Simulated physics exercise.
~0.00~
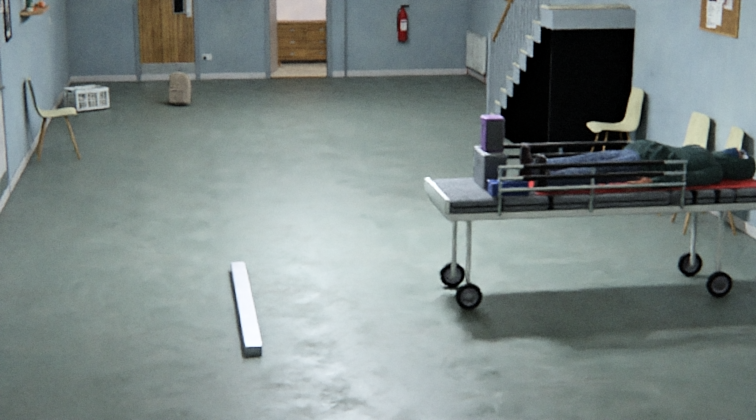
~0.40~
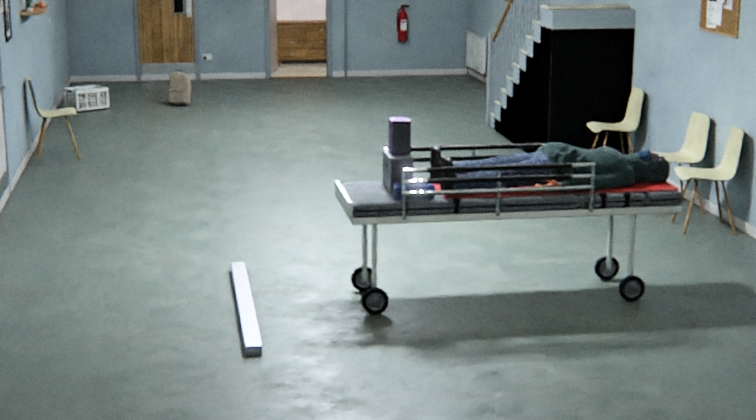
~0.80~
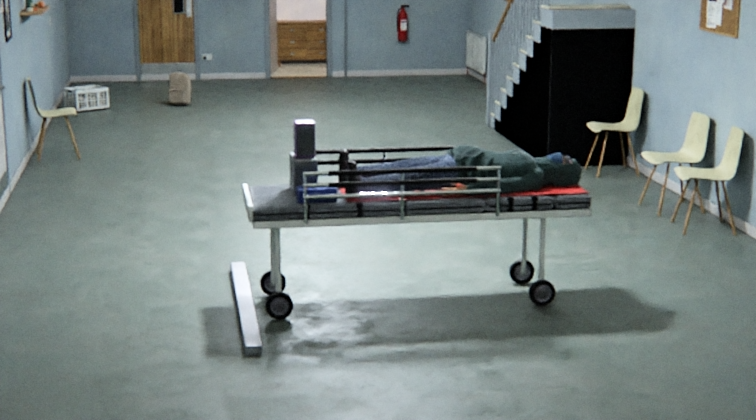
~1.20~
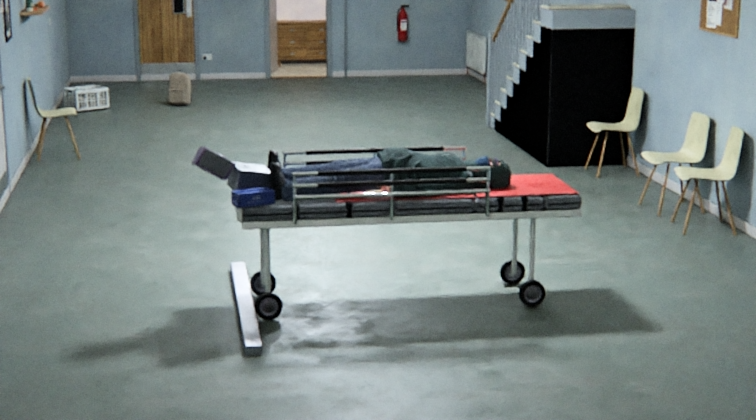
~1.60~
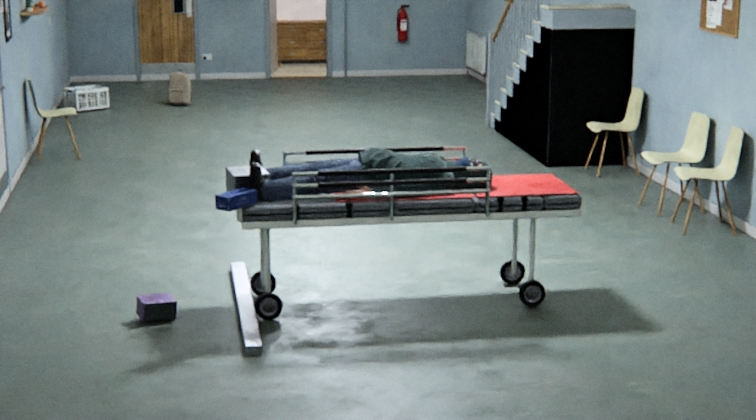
The clip opens on a wheeled stretcher rolling left across a grey-floored room, carrying a limp person lying flat with a purple box stacked on a grey one near the feet. A pale bar lies on the floor ahead. The stretcher's leading wheels reach the bar and it stops short, staying level. The person slides on toward the foot end while the stacked boxes topple left. The purple box drops to the floor beyond the bar and ends on its side, while the grey one stays aboard, tipped over, and the person's feet remain on the stretcher.
